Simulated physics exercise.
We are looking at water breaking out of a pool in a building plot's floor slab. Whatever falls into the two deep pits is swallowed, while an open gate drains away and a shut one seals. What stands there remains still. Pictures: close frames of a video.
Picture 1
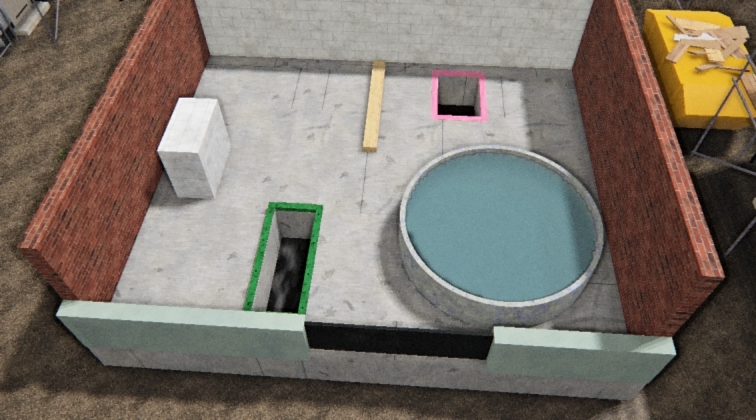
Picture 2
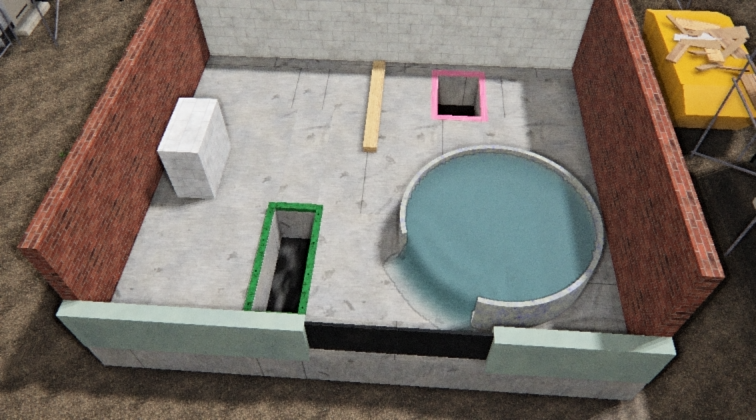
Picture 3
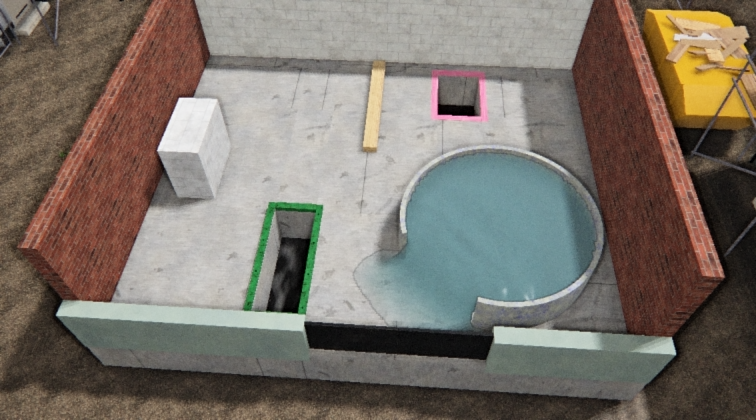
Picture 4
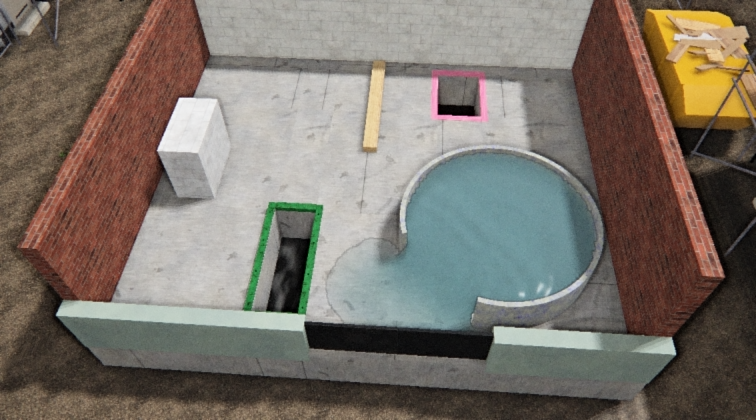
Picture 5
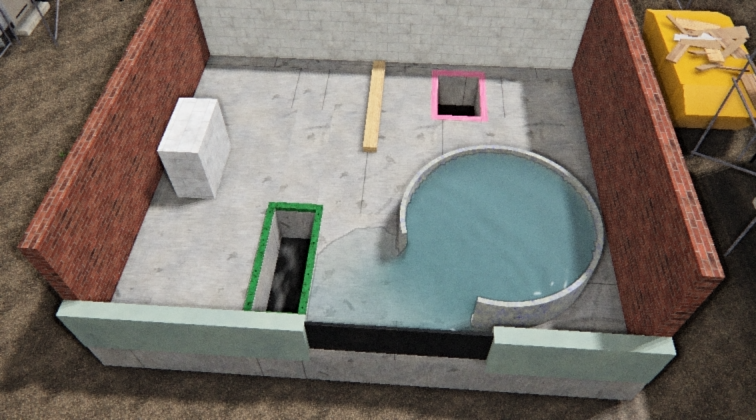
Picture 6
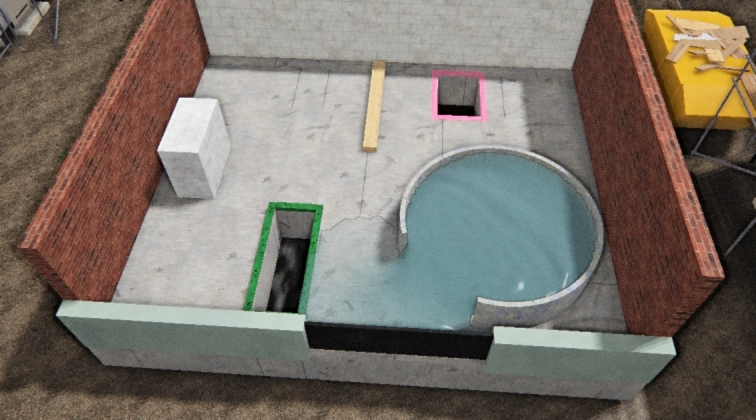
At the start, a round tank of still water stands whole on a grey concrete slab between brick walls. Its wall then opens at the front left, and water pours through the gap, spreading leftward in a thin sheet across the floor toward the green-edged opening and along the black front strip.
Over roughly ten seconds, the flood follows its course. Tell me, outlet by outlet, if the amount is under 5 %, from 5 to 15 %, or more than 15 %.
The gate takes in a trifling amount - short of five per cent, the green pit takes in a considerable amount - past fifteen per cent, the pink pit takes in a trifling amount - short of five per cent.
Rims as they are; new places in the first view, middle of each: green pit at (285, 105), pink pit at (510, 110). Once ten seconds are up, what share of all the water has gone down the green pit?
Green: 14 %.
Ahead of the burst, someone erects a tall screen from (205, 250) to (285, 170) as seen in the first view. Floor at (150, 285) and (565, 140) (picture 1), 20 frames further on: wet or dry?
As listed: Covered, no water.
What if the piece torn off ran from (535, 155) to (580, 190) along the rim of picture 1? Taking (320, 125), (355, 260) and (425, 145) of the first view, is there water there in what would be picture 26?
Taking them in order, I'd say not reached, not reached and not reached.
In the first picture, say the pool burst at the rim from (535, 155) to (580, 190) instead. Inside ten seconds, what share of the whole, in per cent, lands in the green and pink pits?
In per cent: Green 0, pink 40.
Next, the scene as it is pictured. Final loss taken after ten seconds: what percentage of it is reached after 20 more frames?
Near 50 in a hundred, I reckon.
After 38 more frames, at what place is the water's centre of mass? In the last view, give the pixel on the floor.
Roughly (422, 241) in the last picture.
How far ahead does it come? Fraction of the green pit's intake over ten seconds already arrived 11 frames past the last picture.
Something like 25 in a hundred.
A moment on, water covers 15 % of the floor; the gate 0 %, the green pit 3 %, the pink pit 0 %.
Next, water covers 20 % of the floor; the gate 0 %, the green pit 12 %, the pink pit 0 %.
Then, water covers 30 % of the floor; the gate 0 %, the green pit 24 %, the pink pit 0 %.
Later, water covers 60 % of the floor; the gate 0 %, the green pit 37 %, the pink pit 0 %.
In the end, water covers 90 % of the floor; the gate 0 %, the green pit 45 %, the pink pit 2 %.
